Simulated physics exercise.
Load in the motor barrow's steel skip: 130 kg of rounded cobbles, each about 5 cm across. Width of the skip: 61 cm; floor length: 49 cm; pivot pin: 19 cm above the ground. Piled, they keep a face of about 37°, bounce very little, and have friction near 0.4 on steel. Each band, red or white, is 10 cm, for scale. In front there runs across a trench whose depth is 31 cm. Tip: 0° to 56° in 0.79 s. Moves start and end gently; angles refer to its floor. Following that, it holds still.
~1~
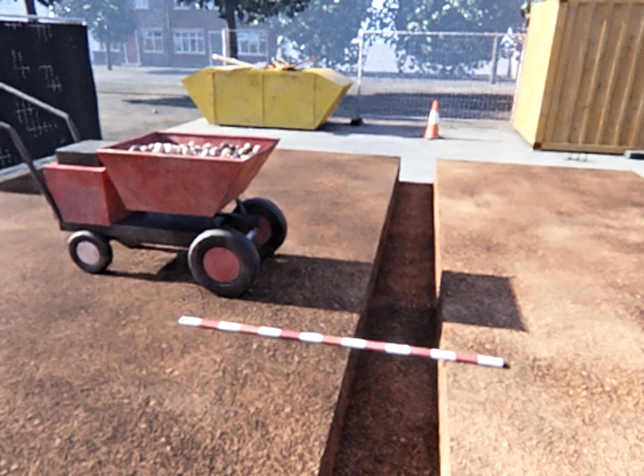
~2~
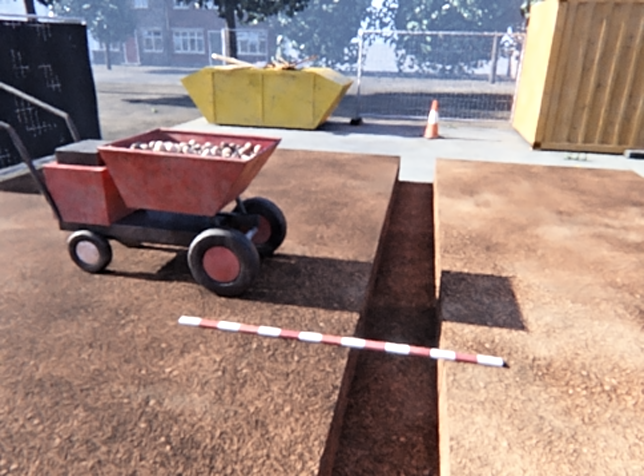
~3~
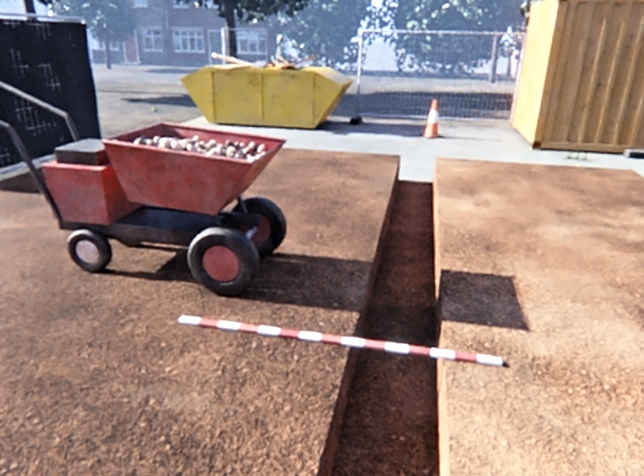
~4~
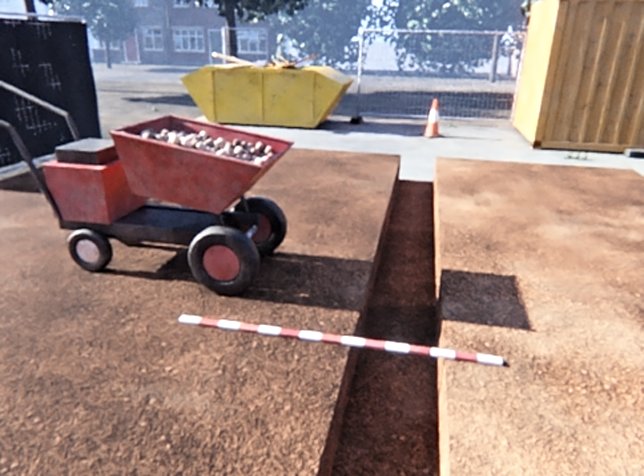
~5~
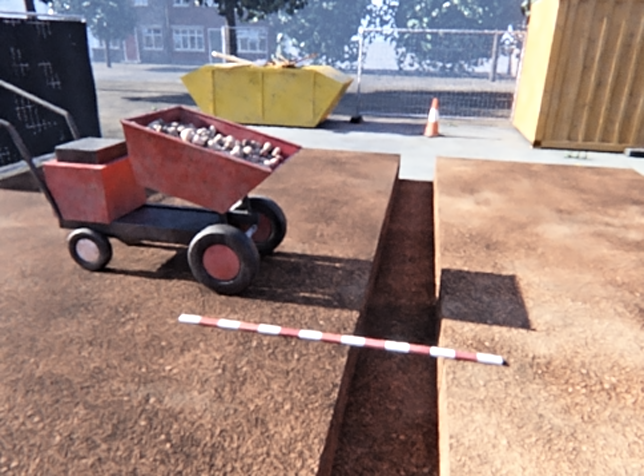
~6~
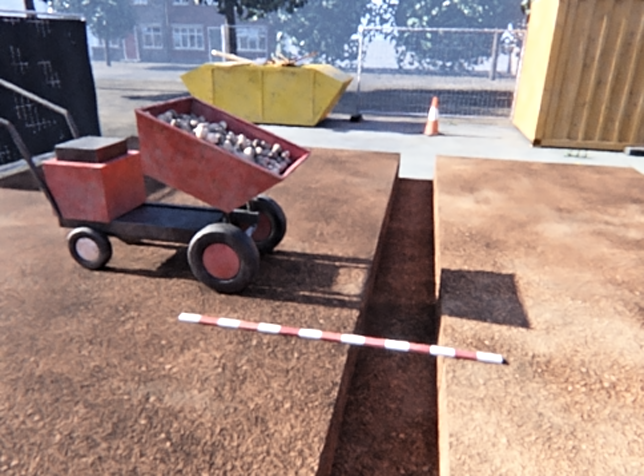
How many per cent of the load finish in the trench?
About 36 per cent.
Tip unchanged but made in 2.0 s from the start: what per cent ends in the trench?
With that change, it comes to around 25 per cent.
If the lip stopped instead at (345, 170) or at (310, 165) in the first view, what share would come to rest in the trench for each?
Roughly 15 in a hundred, then 30 in a hundred.
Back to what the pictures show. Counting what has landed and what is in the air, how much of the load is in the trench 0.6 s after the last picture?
Roughly 0 percent of the load.
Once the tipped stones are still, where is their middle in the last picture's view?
Around (400, 329).
Then, 0.3 s after the last picture the floor is at 47°, 100 % in the skip; the foremost stones are at (308, 200).
Then, 0.6 s after the last picture the floor is at 56°, 93 % in the skip, 6 % short of the trench, 1 % in the trench; the foremost stones are at (371, 257).
Then, 0.9 s after the last picture the floor is at 56°, 67 % in the skip, 8 % short of the trench, 25 % in the trench; the foremost stones are at (439, 335).
Then, 2.9 s after the last picture the floor is at 56°, 54 % in the skip, 10 % short of the trench, 36 % in the trench; the foremost stones are at (455, 316).
